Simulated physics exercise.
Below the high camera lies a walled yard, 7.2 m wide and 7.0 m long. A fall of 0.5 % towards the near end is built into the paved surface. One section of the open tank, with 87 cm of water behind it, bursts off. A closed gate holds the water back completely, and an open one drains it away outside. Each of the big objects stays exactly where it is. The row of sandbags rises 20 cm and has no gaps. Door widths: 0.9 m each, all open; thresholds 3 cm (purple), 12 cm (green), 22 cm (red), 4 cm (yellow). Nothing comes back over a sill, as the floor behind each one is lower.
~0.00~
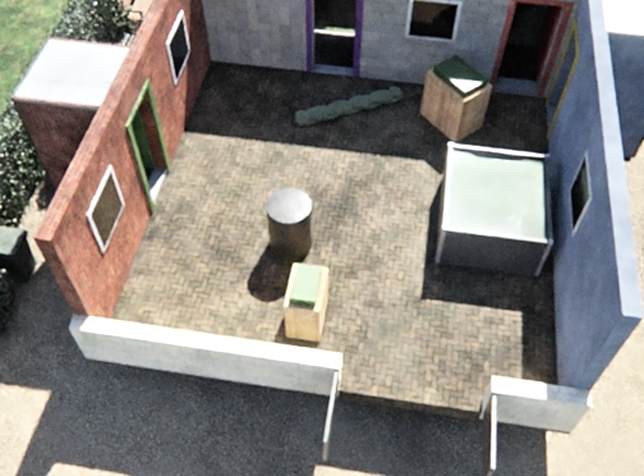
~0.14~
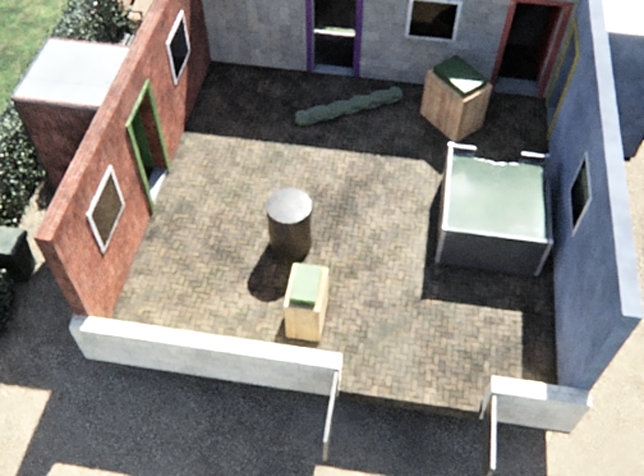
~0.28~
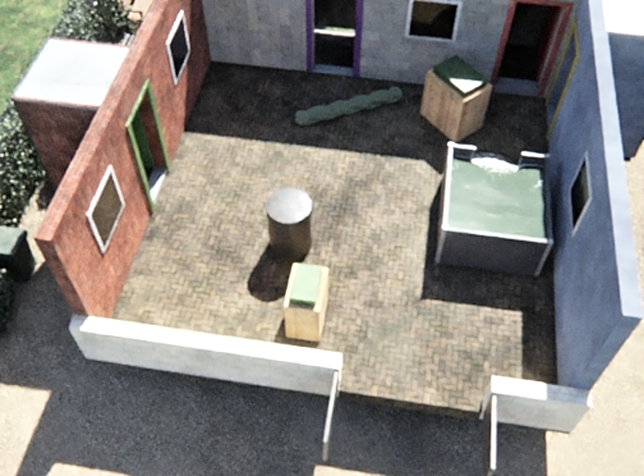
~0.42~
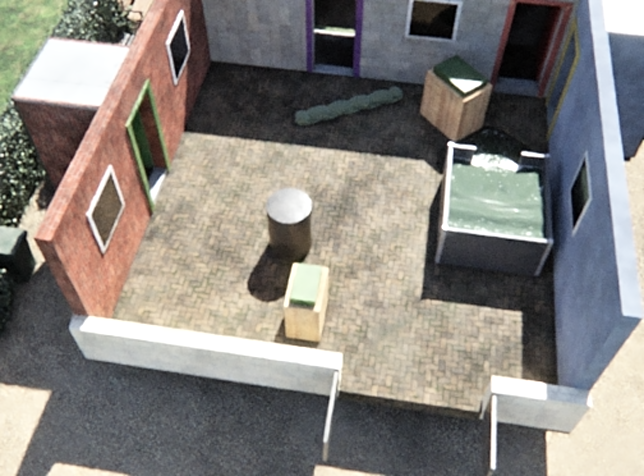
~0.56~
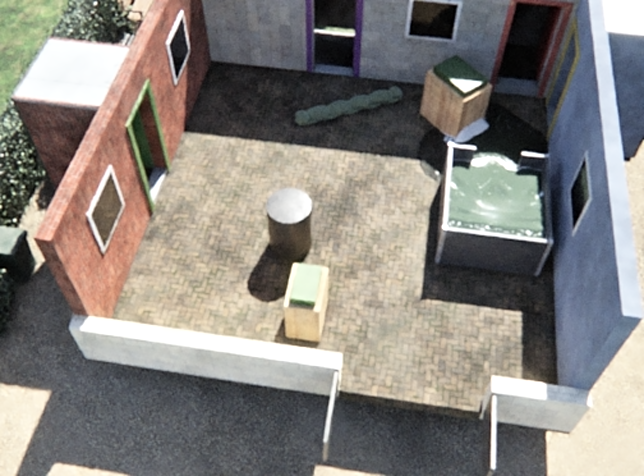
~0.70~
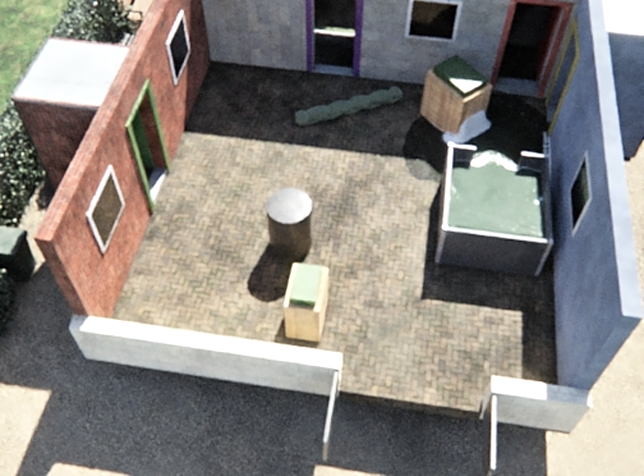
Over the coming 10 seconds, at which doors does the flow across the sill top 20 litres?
The purple door will see an amount within the limit come in. The green door will see an amount within the limit come in. The red door will see too much water come in. The yellow door will see too much water come in.
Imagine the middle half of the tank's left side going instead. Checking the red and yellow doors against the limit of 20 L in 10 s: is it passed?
Here's how it goes: Red falls short, yellow falls short.
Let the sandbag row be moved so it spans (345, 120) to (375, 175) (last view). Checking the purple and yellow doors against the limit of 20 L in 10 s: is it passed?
Purple exceeded, yellow exceeded.
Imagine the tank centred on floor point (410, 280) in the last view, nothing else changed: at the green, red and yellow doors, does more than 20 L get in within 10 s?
Against the limit, the green door stays within it, the red door stays within it and the yellow door exceeds it.
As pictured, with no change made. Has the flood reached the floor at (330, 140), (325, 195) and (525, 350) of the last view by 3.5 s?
Soaked, soaked, untouched.
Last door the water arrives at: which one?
The green door.
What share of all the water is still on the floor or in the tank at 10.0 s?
Roughly 64 per cent is still there.
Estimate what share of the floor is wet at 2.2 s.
Wet share: About 20 %.
After 1.4 s water covers 15 % of the floor and is deepest (57 cm) near (545, 102); purple door not reached, green door not reached, red door 44 cm at the sill, 42 L in, yellow door 15 cm at the sill, 18 L in.
After 2.2 s water covers 20 % of the floor and is deepest (45 cm) near (545, 102); purple door not reached, green door not reached, red door 37 cm at the sill, 128 L in, yellow door 25 cm at the sill, 140 L in.
After 3.5 s water covers 35 % of the floor and is deepest (27 cm) near (528, 124); purple door 4 cm at the sill, 0 L in, green door not reached, red door 26 cm at the sill, 171 L in, yellow door 24 cm at the sill, 354 L in.
After 6.0 s water covers 55 % of the floor and is deepest (18 cm) near (528, 100); purple door 3 cm at the sill, 1 L in, green door 6 cm at the sill, 0 L in, red door 16 cm at the sill, 184 L in, yellow door 16 cm at the sill, 627 L in.
After 10.0 s water covers 70 % of the floor and is deepest (10 cm) near (546, 114); purple door 2 cm at the sill, 2 L in, green door 5 cm at the sill, 0 L in, red door 10 cm at the sill, 184 L in, yellow door 10 cm at the sill, 783 L in.
